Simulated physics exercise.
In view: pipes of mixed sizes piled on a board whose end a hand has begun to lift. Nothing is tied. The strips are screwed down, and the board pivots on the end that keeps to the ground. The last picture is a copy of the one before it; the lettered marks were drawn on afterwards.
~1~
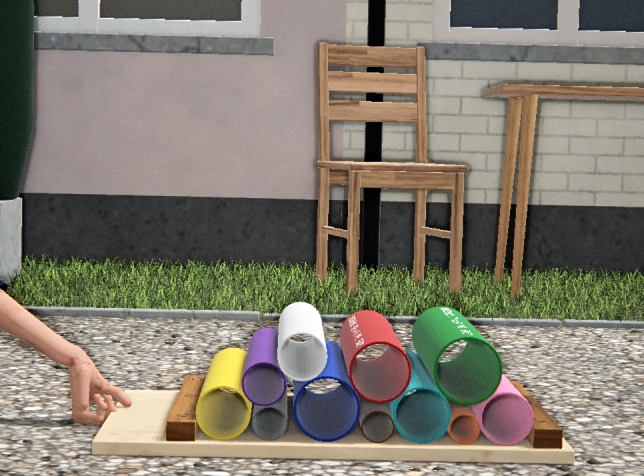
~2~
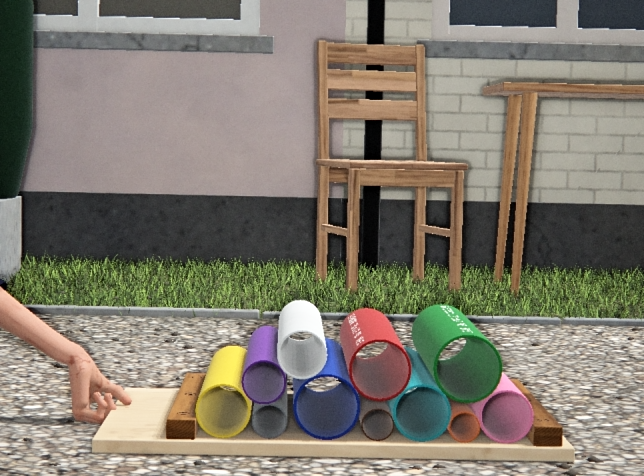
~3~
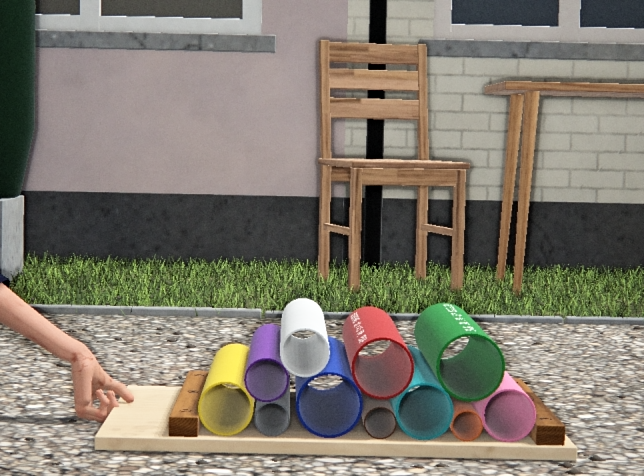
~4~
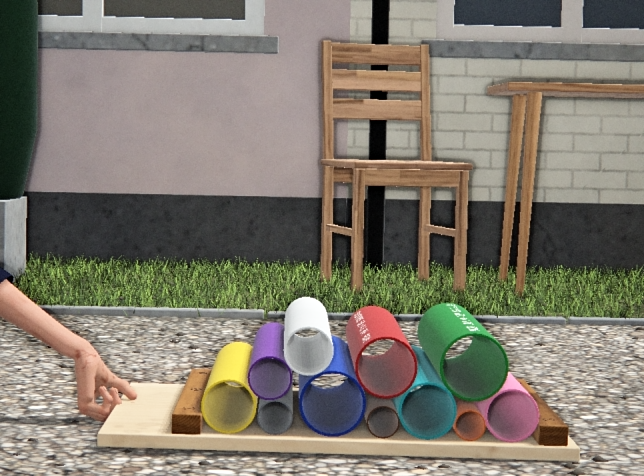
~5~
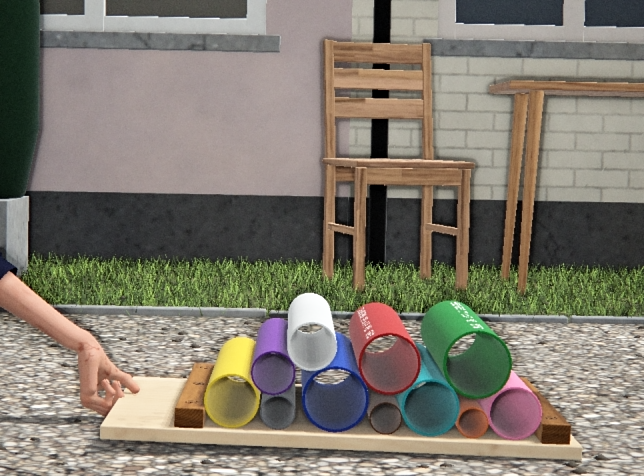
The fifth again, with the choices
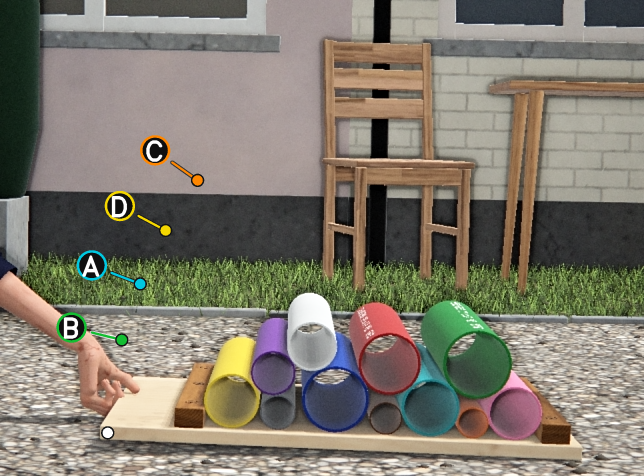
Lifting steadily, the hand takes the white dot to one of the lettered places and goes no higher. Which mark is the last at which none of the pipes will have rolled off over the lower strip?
No higher than C.
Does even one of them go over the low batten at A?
No, at A.
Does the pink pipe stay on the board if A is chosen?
The pink pipe: Yes.
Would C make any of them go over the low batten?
No, at C.
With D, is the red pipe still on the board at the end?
The red pipe: Yes.
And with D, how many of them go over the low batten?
With D, none.
On the marked copy, A at (140, 284); B at (122, 340); C at (198, 181); D at (165, 230); the white dot at (108, 433).
With C. Early on, board at 19°.
Further on, board at 34°.
At the end, board at 34°, none over the low batten.
As for the rest, A none over the low batten; B none over the low batten; D none over the low batten.
